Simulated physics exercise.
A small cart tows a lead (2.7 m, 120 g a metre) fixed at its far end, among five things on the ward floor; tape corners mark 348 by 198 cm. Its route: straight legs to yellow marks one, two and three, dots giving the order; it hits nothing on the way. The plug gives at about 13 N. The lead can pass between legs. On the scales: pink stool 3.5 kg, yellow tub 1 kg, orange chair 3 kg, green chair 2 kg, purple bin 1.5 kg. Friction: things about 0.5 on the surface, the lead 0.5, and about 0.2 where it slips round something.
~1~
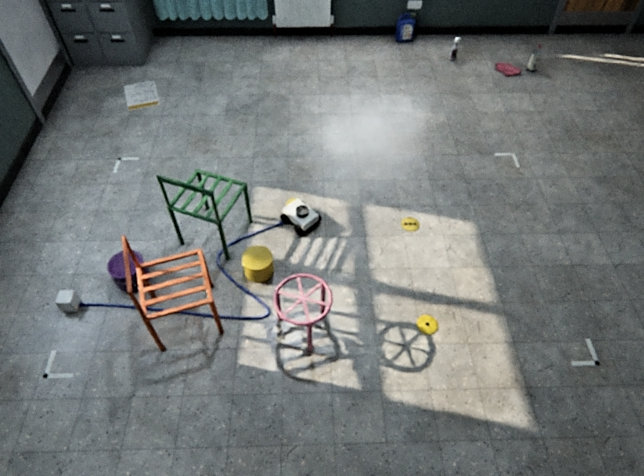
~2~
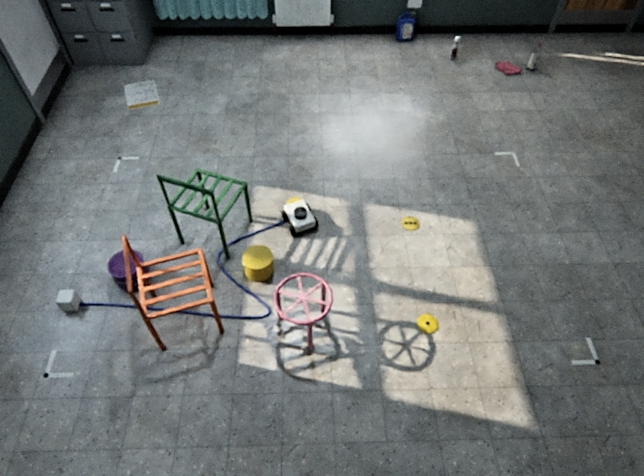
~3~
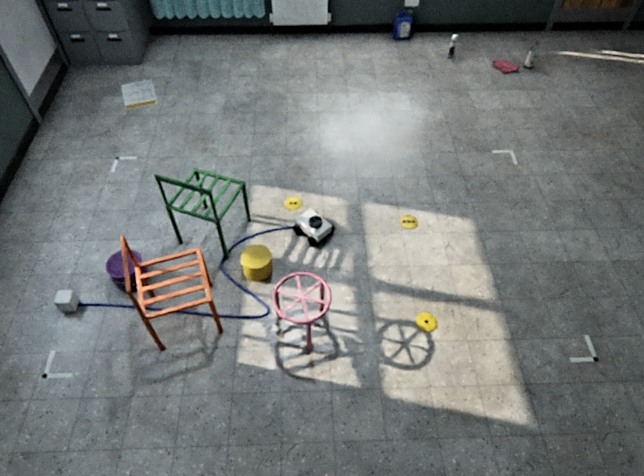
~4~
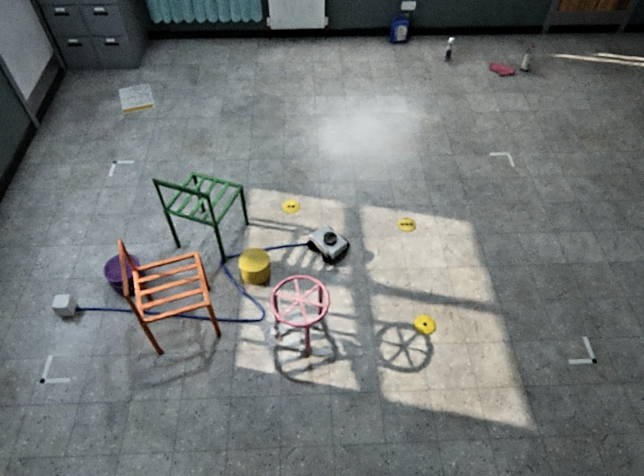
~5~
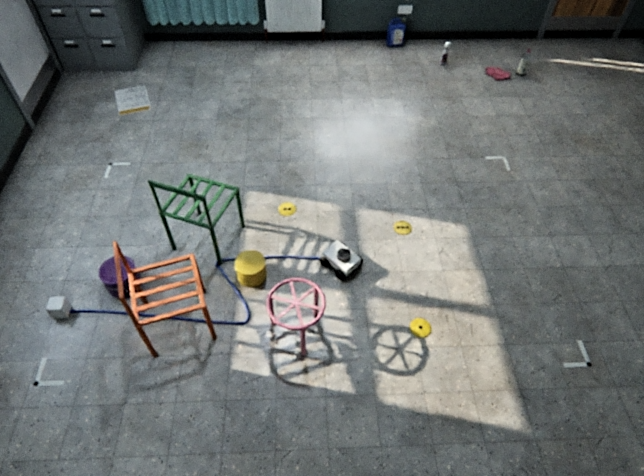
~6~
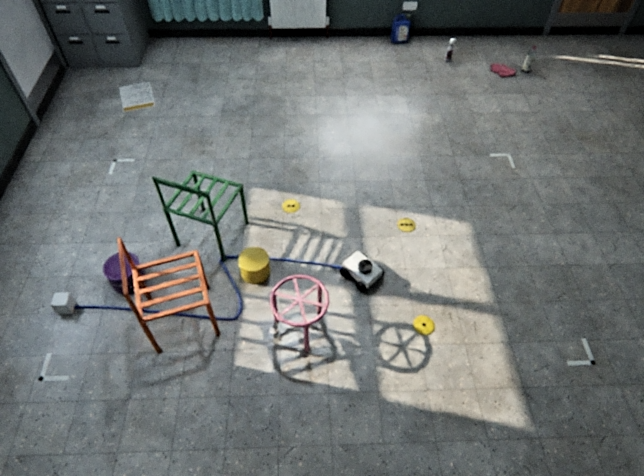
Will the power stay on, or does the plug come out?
The plug stays in.
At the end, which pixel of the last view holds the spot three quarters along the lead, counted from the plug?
Near (331, 254).
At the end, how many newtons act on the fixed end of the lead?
About 0 N.
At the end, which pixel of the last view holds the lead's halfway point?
At about (241, 259).
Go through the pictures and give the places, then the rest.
Shows, green chair (208, 195); pink stool (303, 298); orange chair (173, 282); marks (427, 325) (295, 205) (410, 224); lead runs through (268, 315) (265, 229); cart (297, 217), in the first frame.
Shows, lead runs through (268, 314) (265, 229); cart (297, 217), in the second frame.
Shows, lead runs through (267, 313) (274, 229); cart (309, 227), in the third frame.
Shows, lead runs through (263, 315) (288, 246); cart (323, 243), in the fourth frame.
Shows, lead runs through (247, 309) (300, 257); cart (336, 259), in the fifth frame.
Shows, green chair (204, 196); pink stool (300, 299); orange chair (170, 284); lead runs through (238, 294) (320, 264); cart (357, 270), in the sixth frame.
Next, cart at (407, 308), lead slack at the fixed end; nothing else has moved.
Then, cart at (333, 243), lead slack at the fixed end; nothing else has moved.
After that, cart at (322, 210), lead slack at the fixed end; nothing else has moved.
Later, cart at (406, 224), lead slack at the fixed end; nothing else has moved.
At the end, cart at (406, 224), lead slack at the fixed end; nothing else has moved.
